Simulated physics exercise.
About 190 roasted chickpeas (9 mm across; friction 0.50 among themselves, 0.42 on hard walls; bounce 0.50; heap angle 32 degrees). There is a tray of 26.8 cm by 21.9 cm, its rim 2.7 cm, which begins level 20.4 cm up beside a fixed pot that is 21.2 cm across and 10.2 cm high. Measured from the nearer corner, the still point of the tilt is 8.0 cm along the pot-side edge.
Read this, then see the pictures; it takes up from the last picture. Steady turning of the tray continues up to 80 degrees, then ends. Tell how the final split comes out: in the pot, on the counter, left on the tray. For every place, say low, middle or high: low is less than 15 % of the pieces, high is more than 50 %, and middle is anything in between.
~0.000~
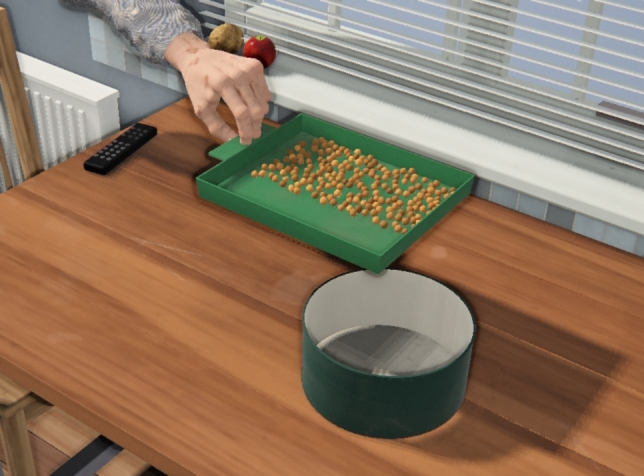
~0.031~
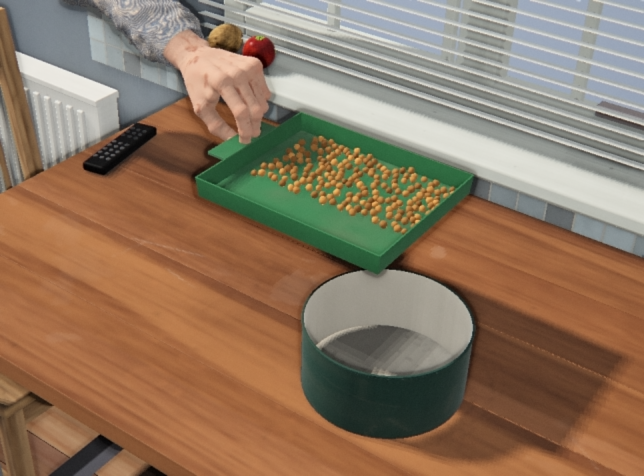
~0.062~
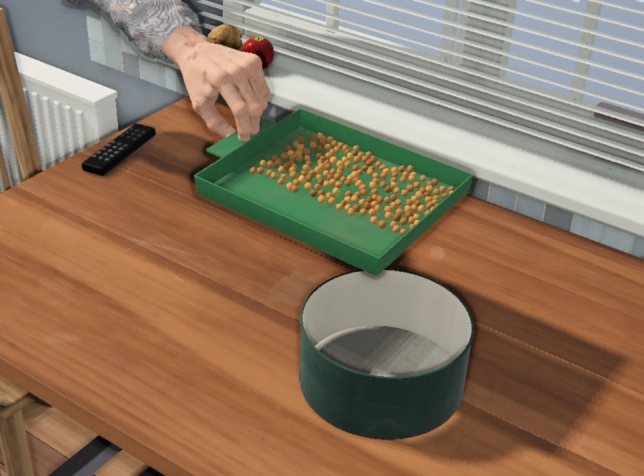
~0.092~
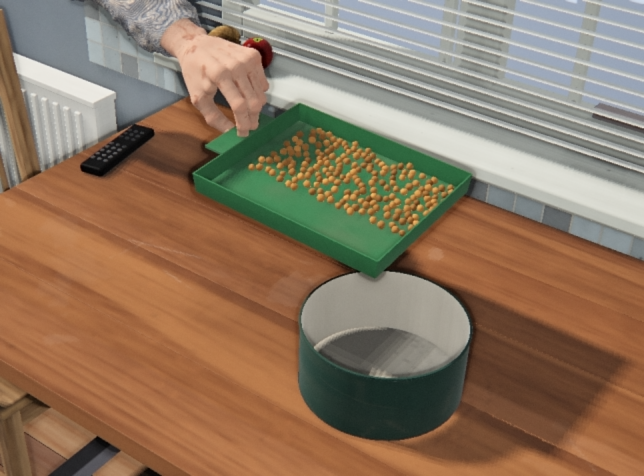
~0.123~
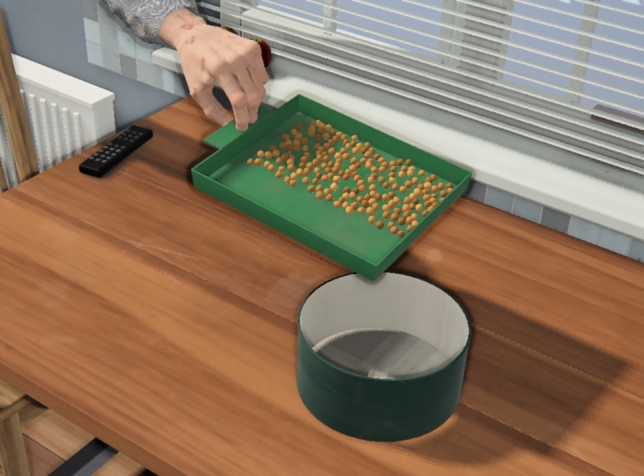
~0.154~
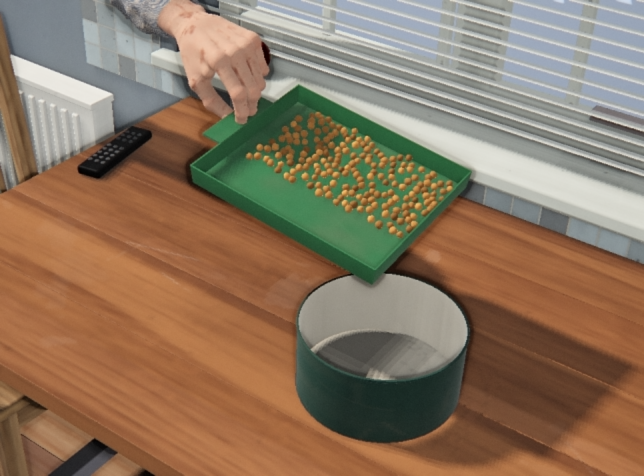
Here is the split: Pot: Middle; counter: Low; tray: High.
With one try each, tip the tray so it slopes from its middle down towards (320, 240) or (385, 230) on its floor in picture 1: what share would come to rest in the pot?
Roughly 30 per cent on the first try and 30 per cent on the second.
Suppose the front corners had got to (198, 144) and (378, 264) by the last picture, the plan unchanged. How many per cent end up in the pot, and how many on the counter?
Pot 25; counter 25.
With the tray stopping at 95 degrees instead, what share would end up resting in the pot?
Near 90 %, then.
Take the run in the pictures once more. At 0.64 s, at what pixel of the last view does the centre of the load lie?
Estimated centre of load: Around (372, 244).
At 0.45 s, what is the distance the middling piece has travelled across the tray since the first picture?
5 cm.
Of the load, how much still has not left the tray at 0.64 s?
Around 100 percent of it.
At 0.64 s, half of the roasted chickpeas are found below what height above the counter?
Roughly 22 centimetres, more or less.
Then, at 0.45 s, tilt 45 degrees; the tray holds 100 %, the pot 0 %.
Then, at 0.64 s, tilt 68 degrees; the tray holds 100 %, the pot 0 %.
Then, at 0.96 s, tilt 80 degrees; the tray holds 70 %, the pot 30 %.
In the end, at 1.6 s, pot 30 %, counter 0 %, tray 65 %.
